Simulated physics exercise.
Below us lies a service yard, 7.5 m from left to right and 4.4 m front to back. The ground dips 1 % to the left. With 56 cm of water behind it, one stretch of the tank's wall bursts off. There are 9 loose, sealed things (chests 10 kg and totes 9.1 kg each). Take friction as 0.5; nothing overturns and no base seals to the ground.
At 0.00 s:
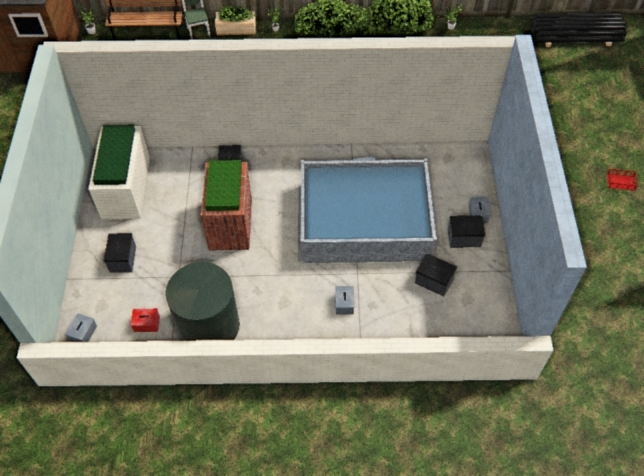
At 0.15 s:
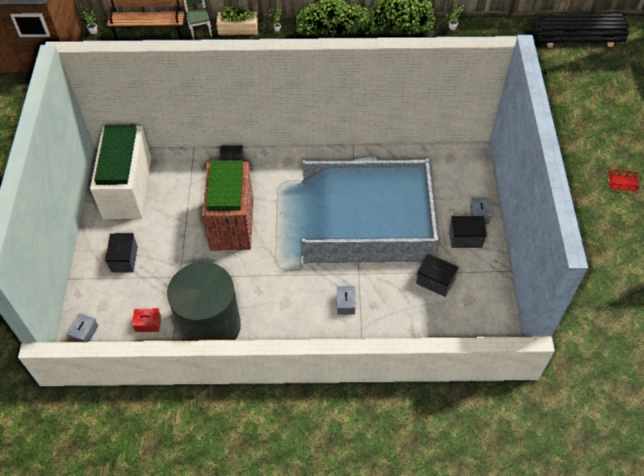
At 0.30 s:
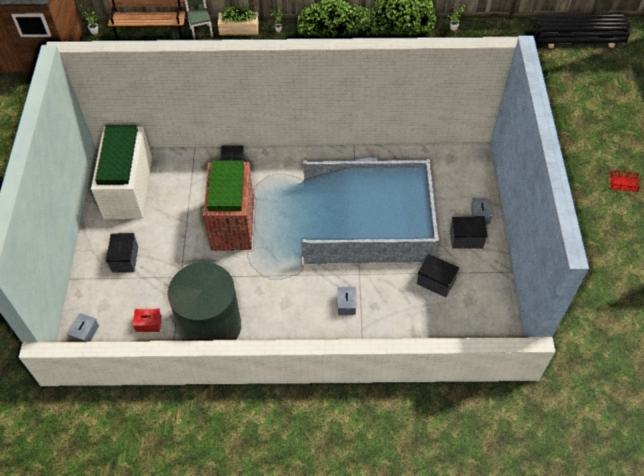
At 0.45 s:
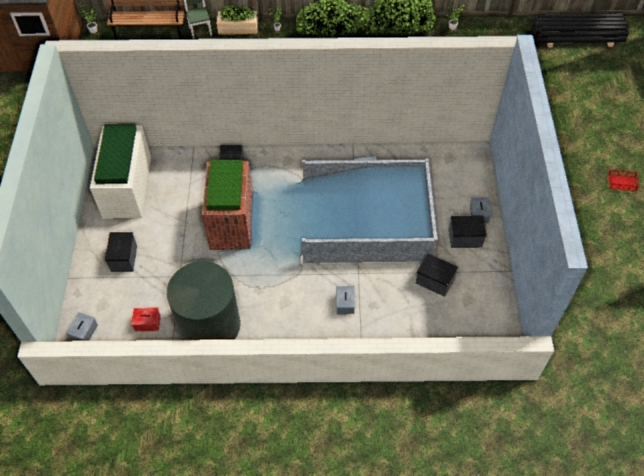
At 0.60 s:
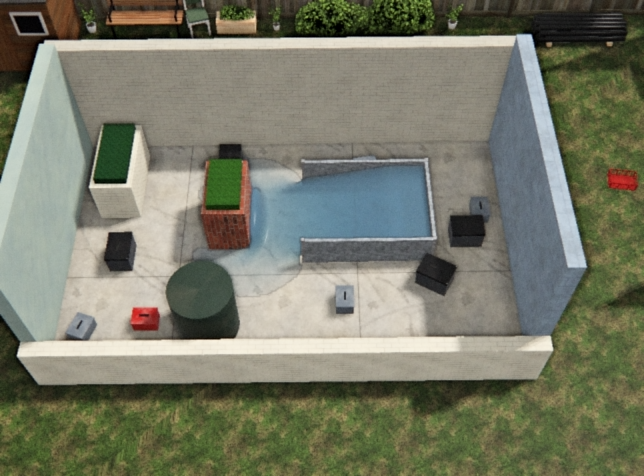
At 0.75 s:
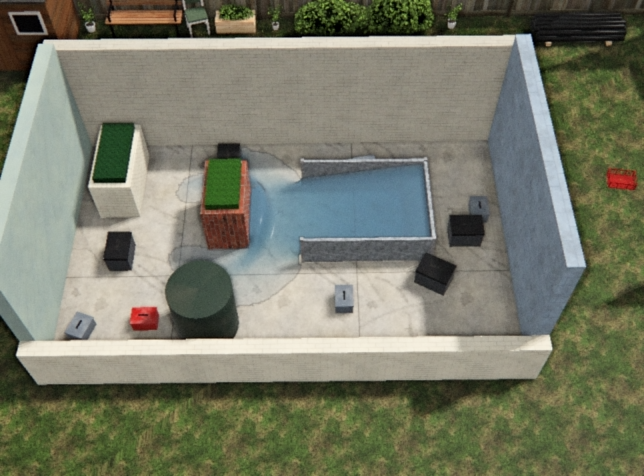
Walled yard seen from above, with water pouring from the tank's open left side and spreading around a grass-topped brick block.
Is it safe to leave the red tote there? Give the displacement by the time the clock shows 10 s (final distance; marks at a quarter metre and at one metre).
The red tote moves a short way.
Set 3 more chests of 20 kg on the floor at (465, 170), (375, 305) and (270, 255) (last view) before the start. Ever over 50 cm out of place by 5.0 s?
In that order: Under, short of it, past it.
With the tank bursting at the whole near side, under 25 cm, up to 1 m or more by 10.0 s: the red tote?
In that case the red tote holds its place.
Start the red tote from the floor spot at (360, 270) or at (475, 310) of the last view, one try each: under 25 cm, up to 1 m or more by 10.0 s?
In that order: It stays put; it barely shifts.
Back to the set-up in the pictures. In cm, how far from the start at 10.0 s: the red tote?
About 40 cm.
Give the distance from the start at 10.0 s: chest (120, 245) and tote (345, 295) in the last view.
In turn: 50 cm, 5 cm.
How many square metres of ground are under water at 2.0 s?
Roughly 15 m2.
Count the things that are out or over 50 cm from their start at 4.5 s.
I count 1.
After 2.0 s the red tote is near (143, 315), 0.0 m from its start, aground; 1 afloat.
After 4.5 s the red tote is near (149, 330), 0.3 m from its start, aground; 3 afloat.
After 7.0 s the red tote is near (146, 336), 0.4 m from its start, afloat; 5 afloat.
After 10.0 s the red tote is near (137, 338), 0.4 m from its start, afloat; 6 afloat.
